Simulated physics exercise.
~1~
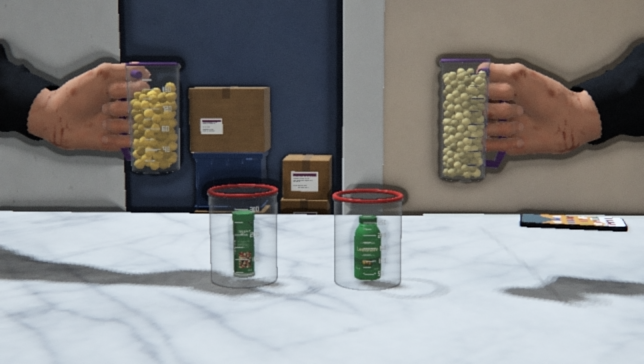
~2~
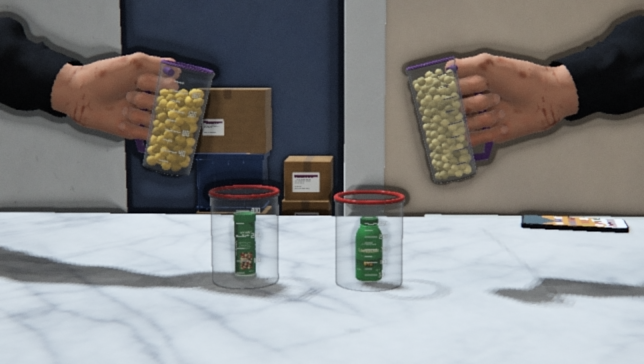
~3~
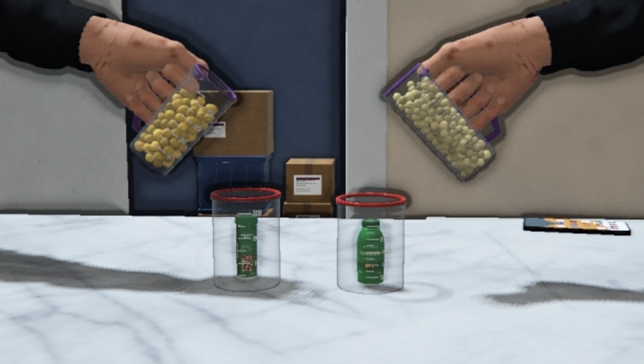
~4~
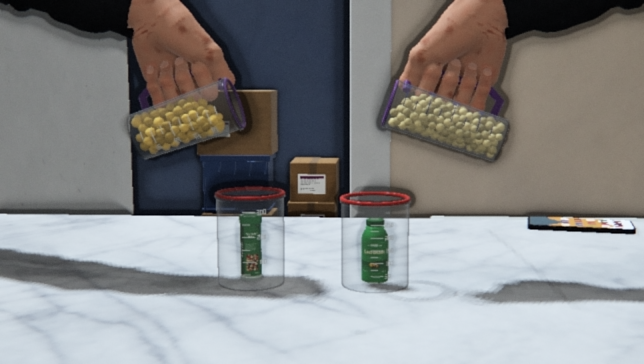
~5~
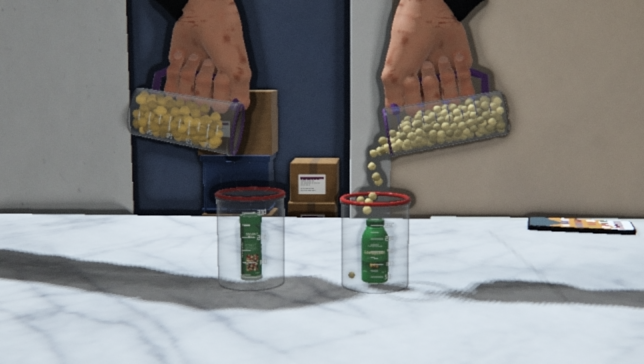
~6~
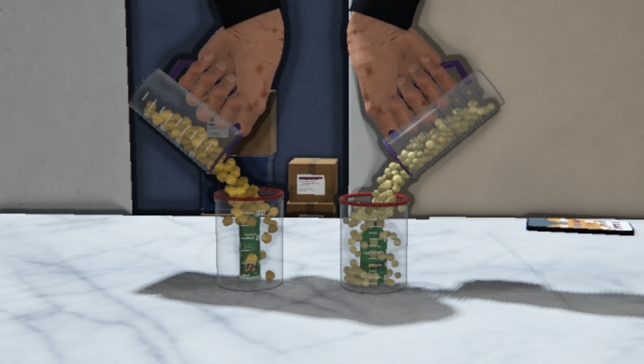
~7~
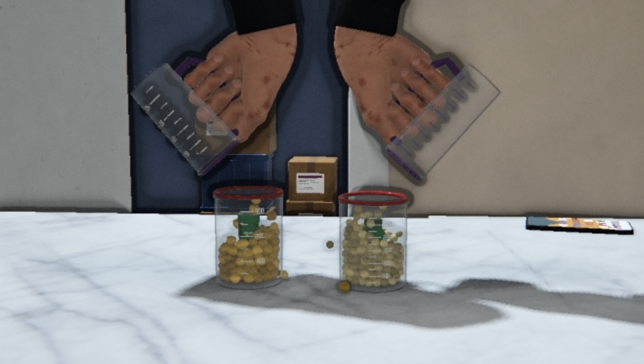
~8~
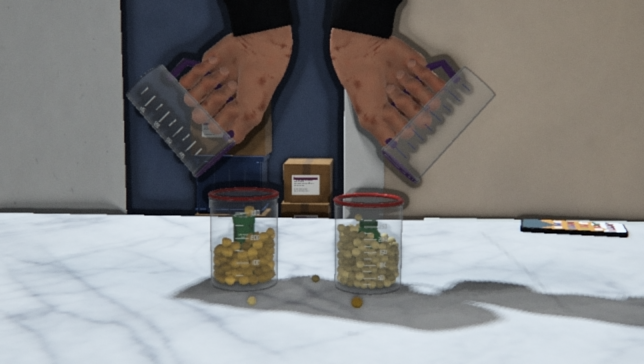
At first, two hands hold clear cups of small round pieces, yellowish on the left and paler on the right, above two red-rimmed clear containers, each with a green bottle-like object standing inside. The hands tilt the cups inward until they lie on their sides. A few pieces spill from the right cup first, then both cups tip further and pour together. The pieces pile up around the green objects as the cups empty. A few stray pieces land on the marbled table. Finally, the containers are partly filled, and both green objects still show above the pieces.
